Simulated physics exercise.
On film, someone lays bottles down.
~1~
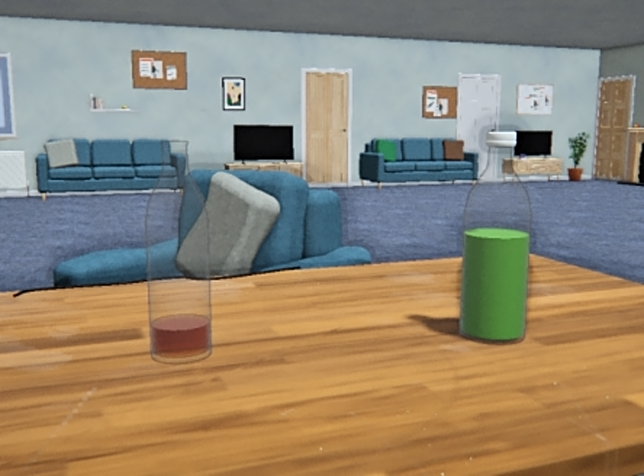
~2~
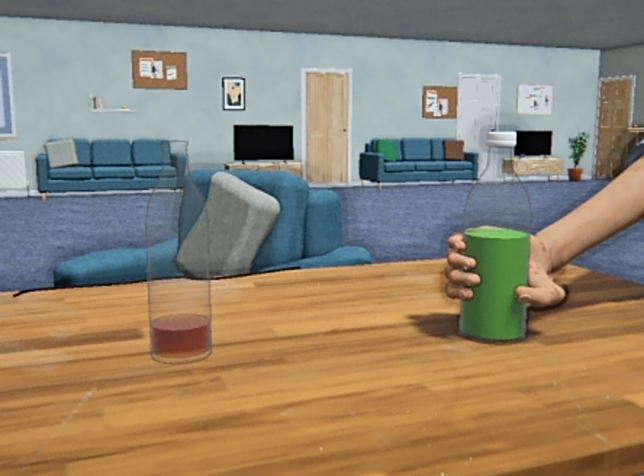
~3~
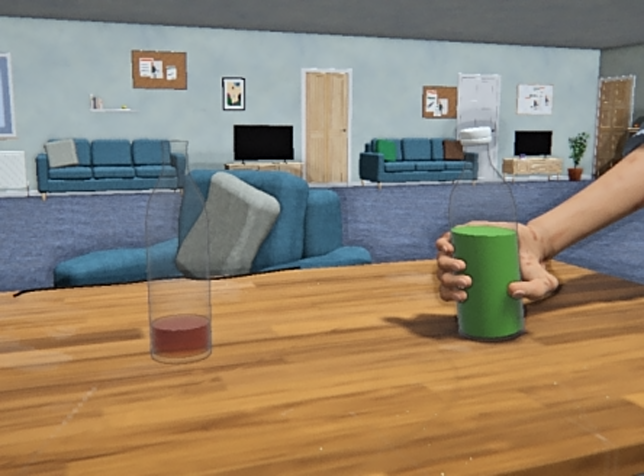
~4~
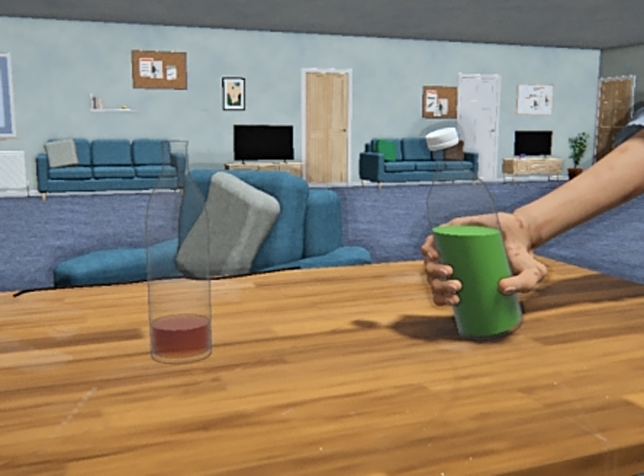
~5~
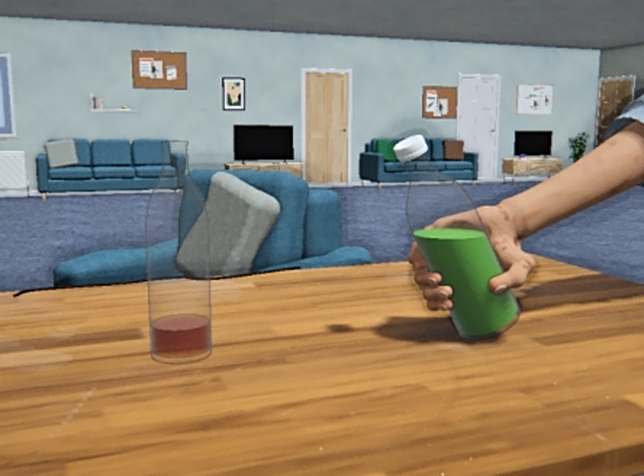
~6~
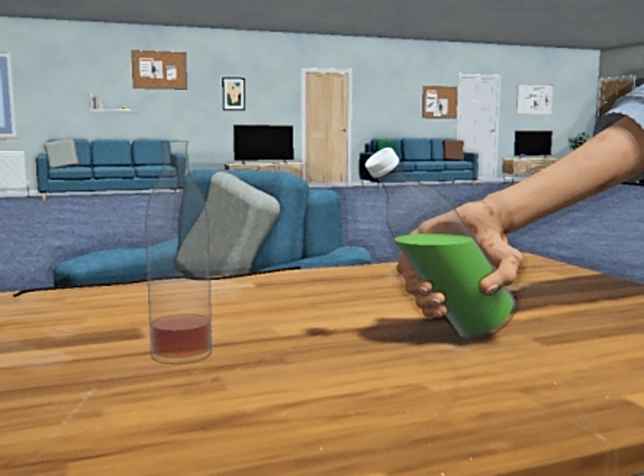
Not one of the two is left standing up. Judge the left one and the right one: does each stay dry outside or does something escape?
Left: Stays dry. Right: Stays dry.
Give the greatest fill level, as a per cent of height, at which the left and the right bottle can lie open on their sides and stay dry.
Around 24 percent for the first, 26 percent for the second.
Shortly, the right bottle is nearly down; right bottle, no leak.
Then, the right bottle lies flat; right bottle, no leak.
At the finish, both lie flat; right bottle, no leak; left bottle, no leak.
